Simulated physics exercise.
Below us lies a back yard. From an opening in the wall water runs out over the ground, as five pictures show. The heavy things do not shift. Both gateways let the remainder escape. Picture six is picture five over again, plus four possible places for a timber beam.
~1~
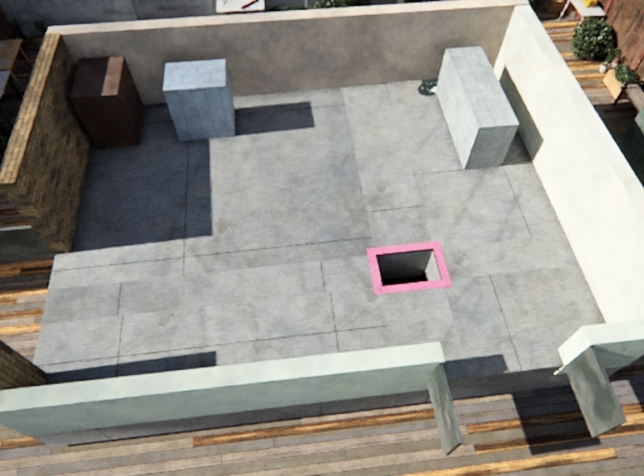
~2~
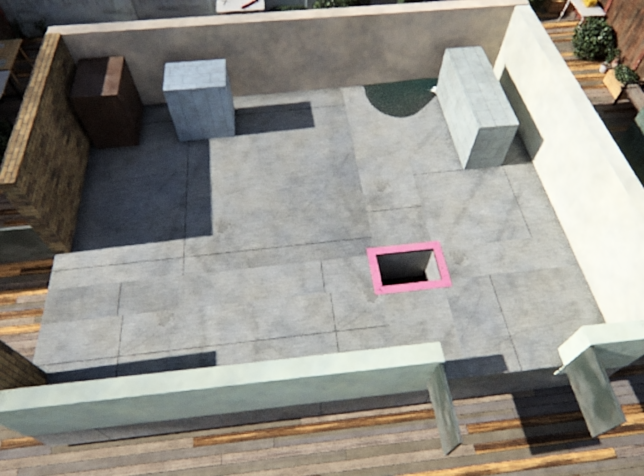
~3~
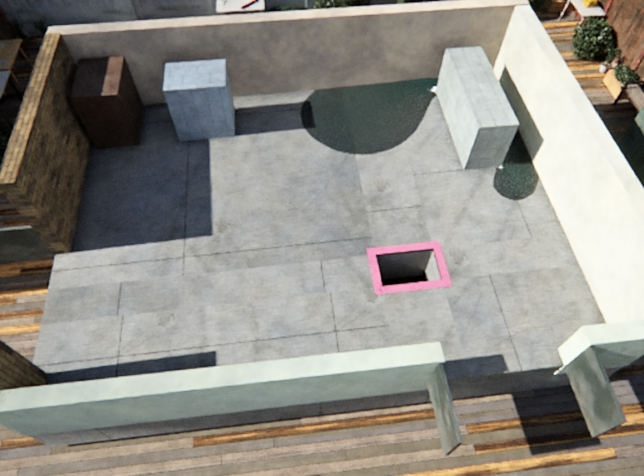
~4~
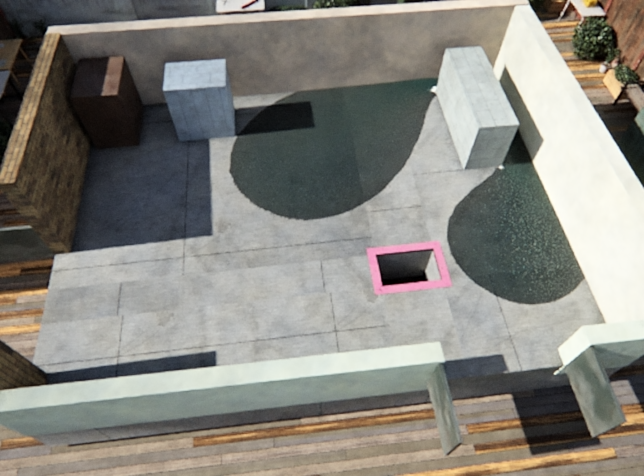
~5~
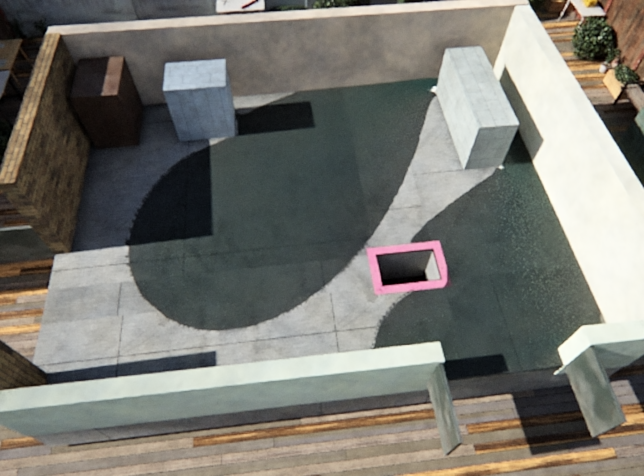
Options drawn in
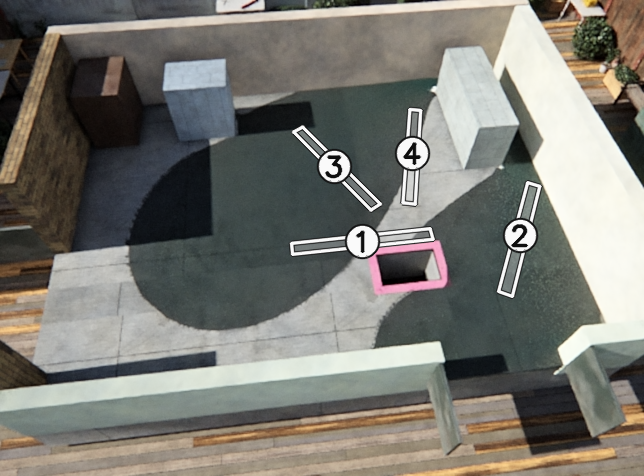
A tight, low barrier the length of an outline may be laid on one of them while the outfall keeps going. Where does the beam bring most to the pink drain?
Place 3.
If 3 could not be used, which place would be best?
The answer is 2.
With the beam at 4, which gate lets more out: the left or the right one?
More leaves on the left.
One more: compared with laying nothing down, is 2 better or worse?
It is better.
On the marked copy, 1 from (292, 248) to (431, 233); 2 from (505, 293) to (533, 184); 3 from (298, 129) to (375, 206); 4 from (409, 203) to (415, 109).
Choosing 1, about 7 % of the stream goes into the pink drain, about 93 % out by the gates.
Choosing 2, about 21 % of the stream goes into the pink drain, about 79 % out by the gates.
Choosing 3, about 33 % of the stream goes into the pink drain, about 67 % out by the gates.
Choosing 4, about 8 % of the stream goes into the pink drain, about 91 % out by the gates.
